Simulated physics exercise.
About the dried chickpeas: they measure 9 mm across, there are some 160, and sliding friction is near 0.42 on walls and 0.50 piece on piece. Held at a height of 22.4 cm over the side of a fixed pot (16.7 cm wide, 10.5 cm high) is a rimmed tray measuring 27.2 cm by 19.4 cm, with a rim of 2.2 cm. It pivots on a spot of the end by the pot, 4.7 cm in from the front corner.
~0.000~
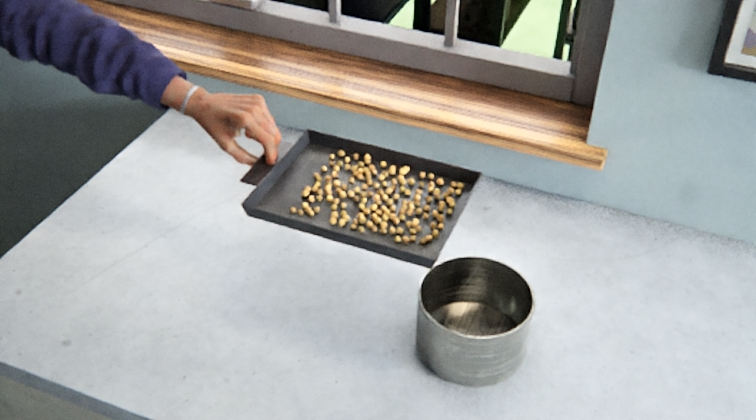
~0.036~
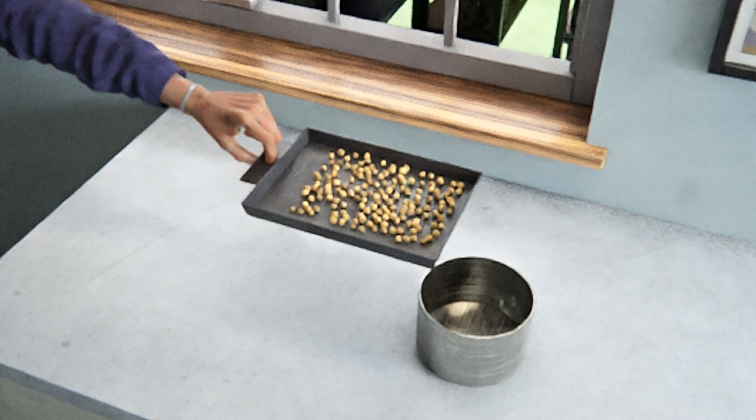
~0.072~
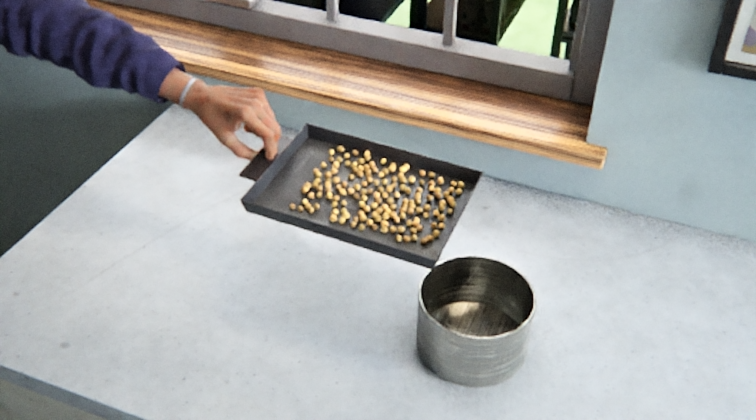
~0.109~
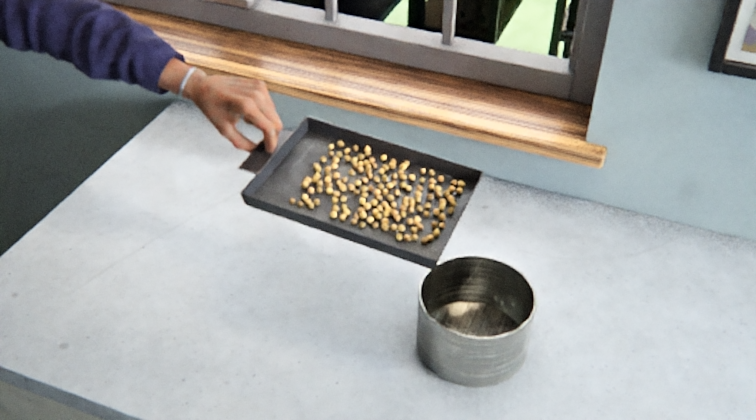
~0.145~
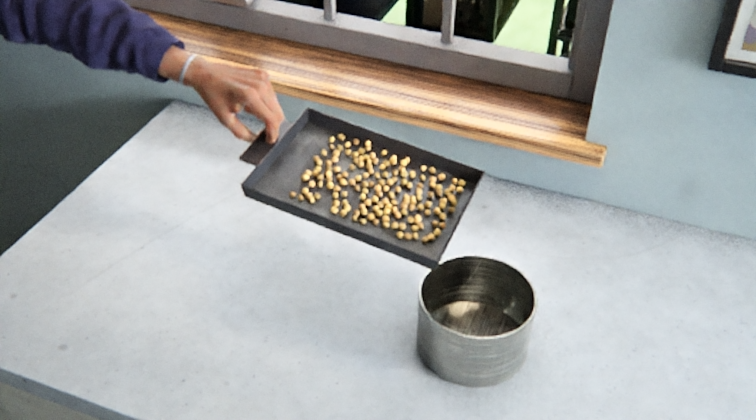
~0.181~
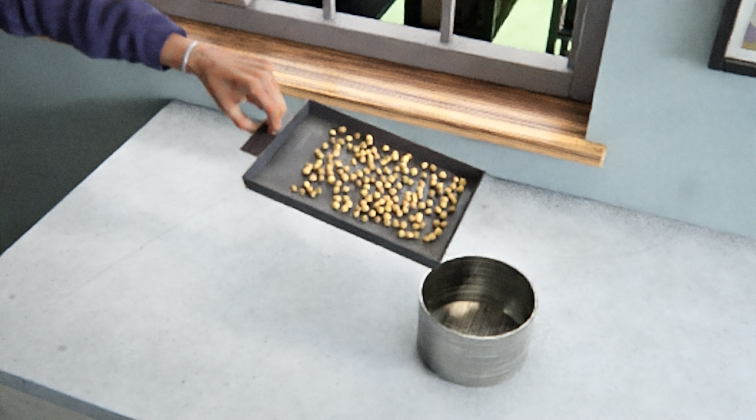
A hand in a purple sleeve, with a pale band at the wrist, holds the end of a dark tray over a light grey counter, seen from above by a still camera. Tan chickpeas lie scattered across the rimmed tray, below a wooden windowsill, with a silvery metal pot at right. The hand raises the tray's left end, slowly then faster, slanting it toward the pot.
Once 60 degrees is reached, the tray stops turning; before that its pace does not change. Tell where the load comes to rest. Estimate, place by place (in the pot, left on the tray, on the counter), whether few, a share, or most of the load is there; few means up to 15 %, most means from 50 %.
My estimate: Pot: Few, tray: Most, counter: Few.
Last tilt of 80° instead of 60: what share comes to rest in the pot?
Share in the pot: Around 10 %.
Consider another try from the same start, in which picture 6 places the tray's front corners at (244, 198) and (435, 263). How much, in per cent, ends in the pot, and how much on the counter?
Pot: 0, counter: 5.
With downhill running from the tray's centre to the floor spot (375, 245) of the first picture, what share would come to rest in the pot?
Roughly 0 per cent.
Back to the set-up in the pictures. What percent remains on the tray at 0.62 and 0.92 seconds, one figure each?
100 then 95.
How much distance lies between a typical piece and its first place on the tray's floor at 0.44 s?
Some 3 cm.
After 0.44 s, tilt 35 degrees; the tray holds 100 %, the pot 0 %.
After 0.62 s, tilt 52 degrees; the tray holds 100 %, the pot 0 %.
Then, at 0.92 s, tilt 60 degrees; the tray holds 95 %, the pot 0 %.
In the end, at 1.7 s, pot 5 %, tray 95 %, counter 5 %.
